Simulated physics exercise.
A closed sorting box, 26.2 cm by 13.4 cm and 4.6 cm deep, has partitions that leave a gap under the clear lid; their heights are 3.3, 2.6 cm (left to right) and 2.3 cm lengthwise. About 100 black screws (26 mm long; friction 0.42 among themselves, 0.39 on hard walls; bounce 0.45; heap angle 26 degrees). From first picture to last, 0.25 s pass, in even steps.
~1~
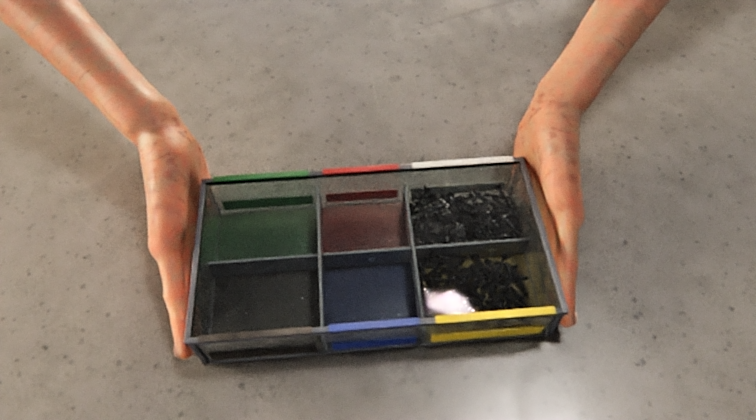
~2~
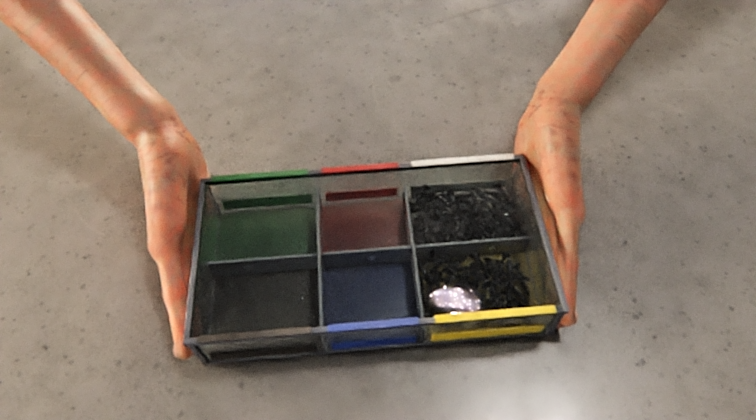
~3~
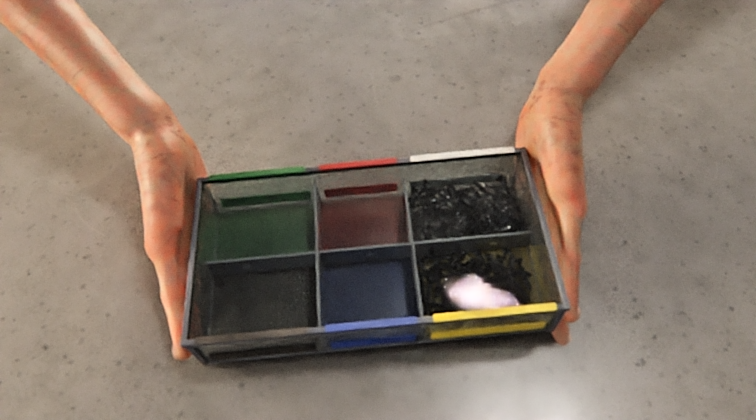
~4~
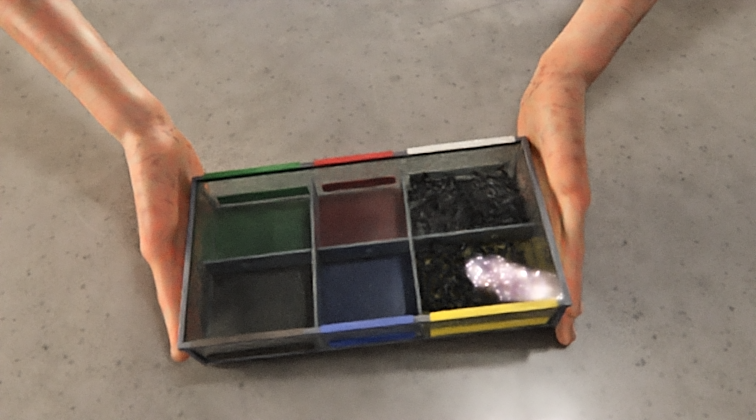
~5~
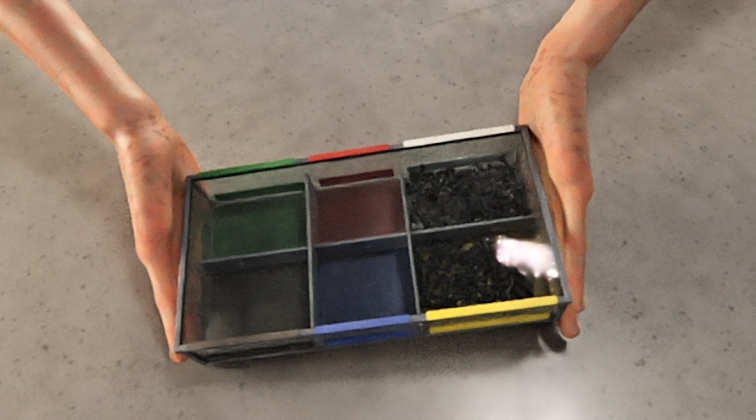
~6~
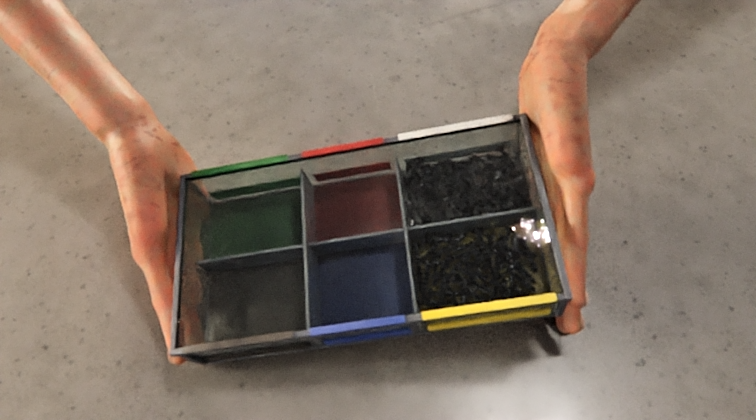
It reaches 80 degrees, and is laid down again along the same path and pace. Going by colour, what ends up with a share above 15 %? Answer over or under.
Red under, blue over, green under, yellow over, white over, black under.
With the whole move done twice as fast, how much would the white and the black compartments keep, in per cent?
In that case white 25; black 5.
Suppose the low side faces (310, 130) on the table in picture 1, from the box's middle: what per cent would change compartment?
About 20 per cent.
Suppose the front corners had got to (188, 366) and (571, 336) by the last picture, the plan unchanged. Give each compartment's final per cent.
Red 0; blue 0; green 0; yellow 65; white 35; black 0.
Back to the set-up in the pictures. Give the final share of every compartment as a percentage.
Red 0; blue 35; green 0; yellow 35; white 25; black 5.
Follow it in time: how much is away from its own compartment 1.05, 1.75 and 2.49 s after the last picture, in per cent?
About 10, 45, 45.
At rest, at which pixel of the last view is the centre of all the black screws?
Near (428, 301).
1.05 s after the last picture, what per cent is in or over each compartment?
Red 0, blue 5, green 0, yellow 45, white 45, black 0.
Then, 1.05 s after the last picture, tilt 80 degrees; blue 5 %, yellow 45 %, white 45 %.
Then, 1.75 s after the last picture, tilt 36 degrees; blue 35 %, yellow 35 %, white 25 %, black 5 %.
Then, 2.49 s after the last picture, tilt 0 degrees; blue 35 %, yellow 35 %, white 25 %, black 5 %.
In the end, red 0 %, blue 35 %, green 0 %, yellow 35 %, white 25 %, black 5 %.
